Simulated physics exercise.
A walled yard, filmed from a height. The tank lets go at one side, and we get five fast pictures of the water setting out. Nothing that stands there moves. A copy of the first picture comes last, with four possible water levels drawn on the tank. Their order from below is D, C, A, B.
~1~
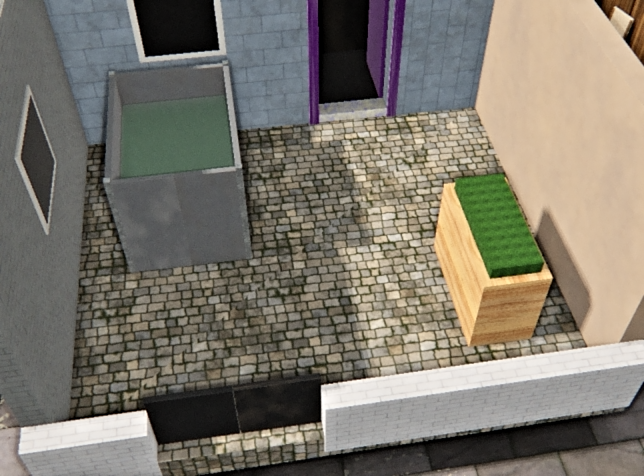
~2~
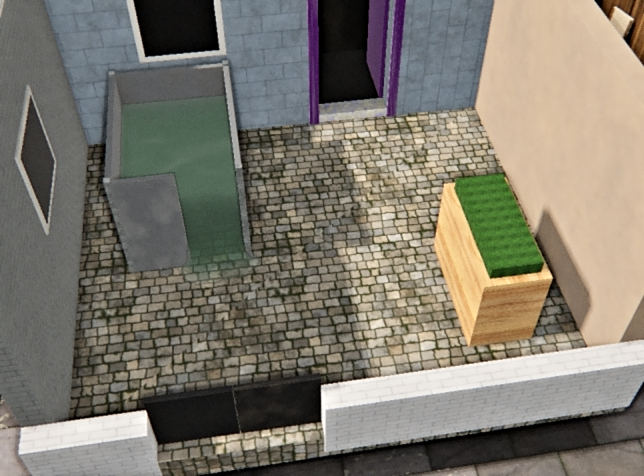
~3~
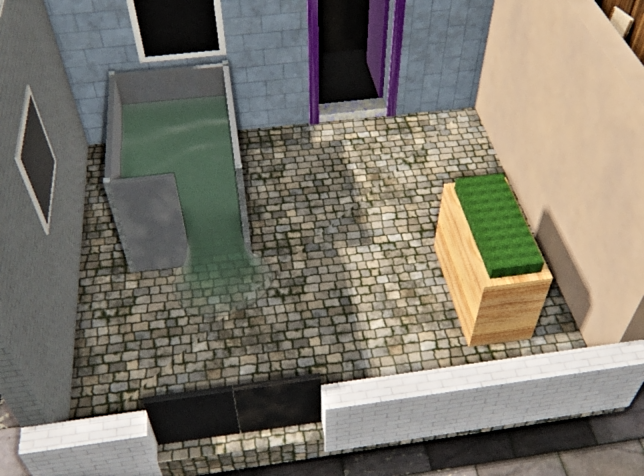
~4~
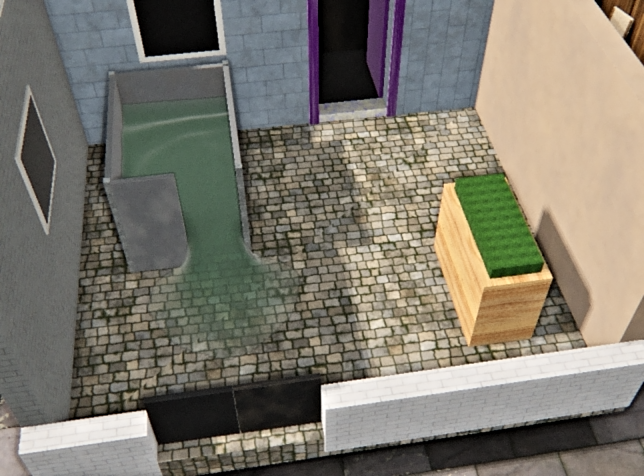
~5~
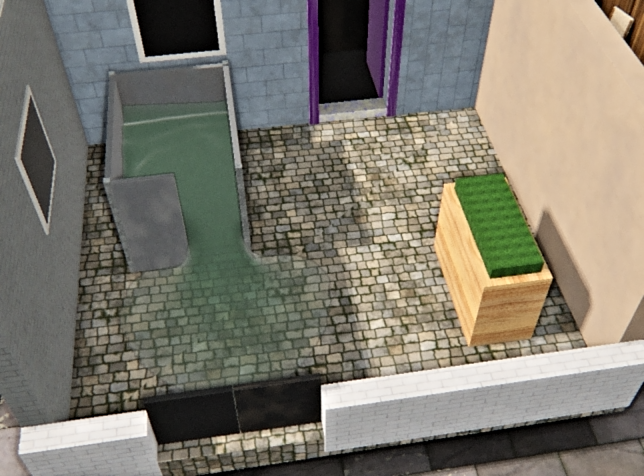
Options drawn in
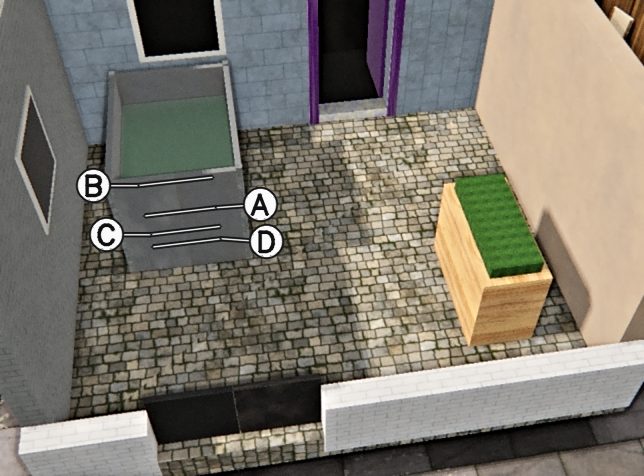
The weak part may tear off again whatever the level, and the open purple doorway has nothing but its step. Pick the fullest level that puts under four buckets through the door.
That is level A.
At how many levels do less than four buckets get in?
Three of the four.
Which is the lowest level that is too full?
The answer is B.
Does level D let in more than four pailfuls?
No, that is safe.
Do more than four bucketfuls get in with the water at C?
No, not at all.
On the marked copy, A at (181, 211); B at (175, 181); C at (185, 230); D at (187, 242); from the bottom up D, C, A, B.
Choosing A, a splash gets over, under a bucket.
Choosing B, about 9 bucketfuls get in.
Choosing C, nothing gets over.
Choosing D, nothing gets over.
